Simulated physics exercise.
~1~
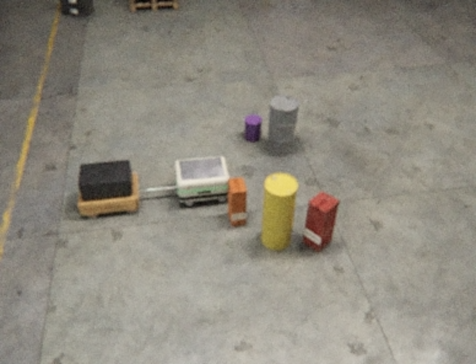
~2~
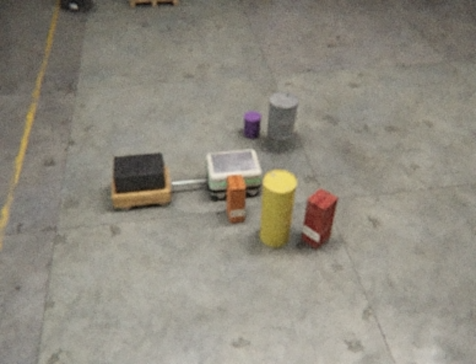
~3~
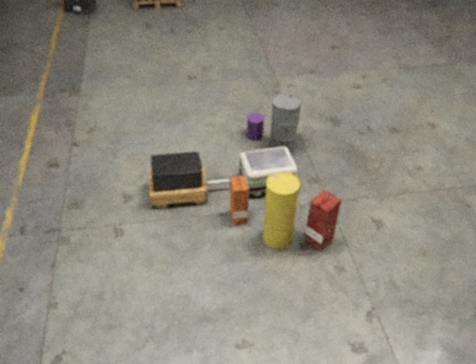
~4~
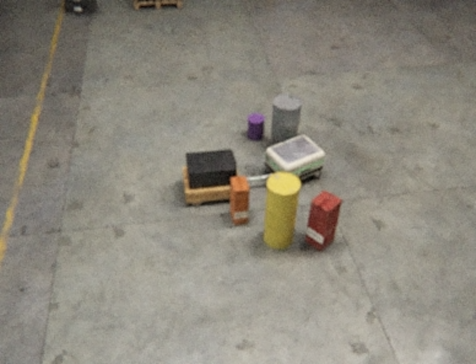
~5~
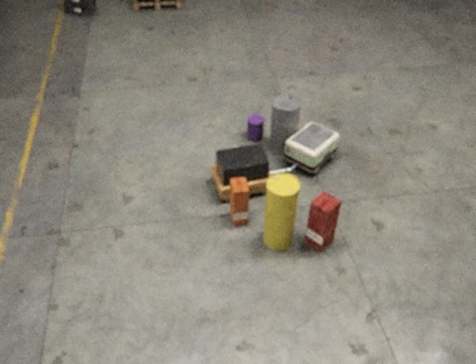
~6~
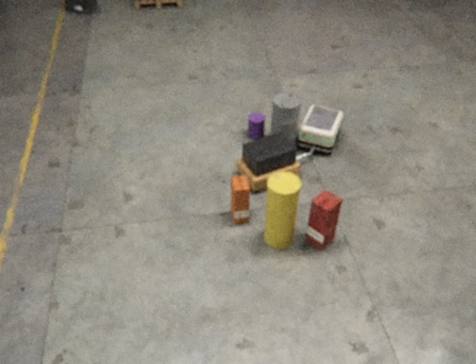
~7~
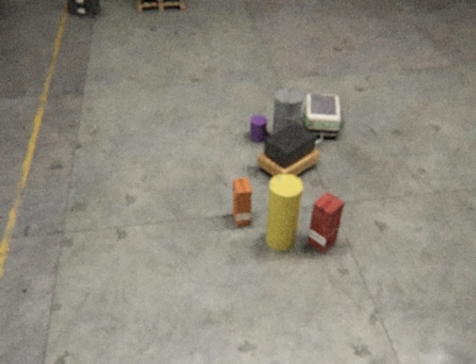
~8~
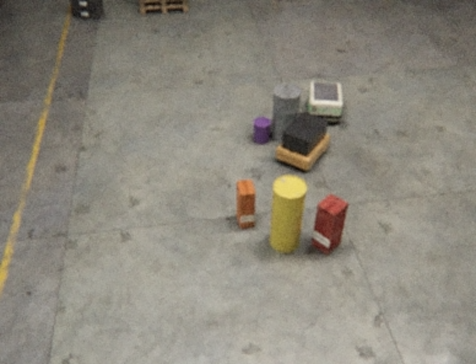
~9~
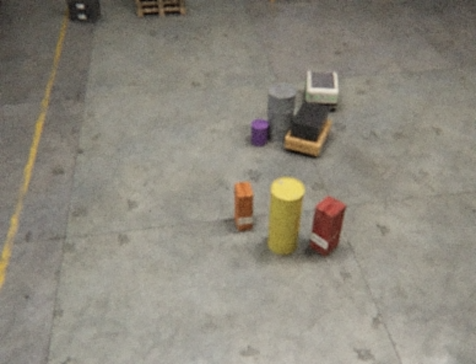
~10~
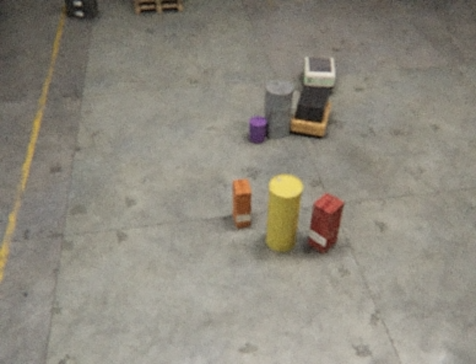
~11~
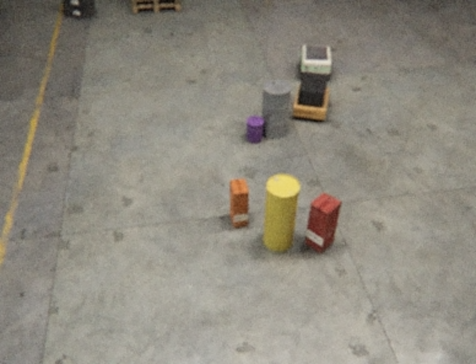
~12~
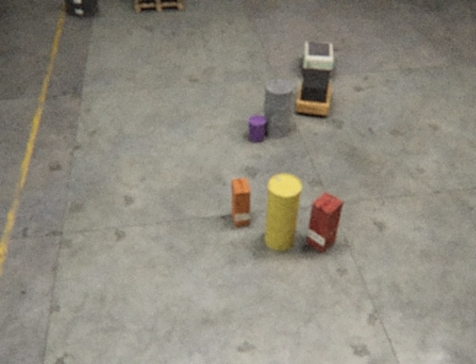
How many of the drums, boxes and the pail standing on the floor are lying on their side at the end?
None of them are; the purple pail, both drums and both boxes are all still standing upright.
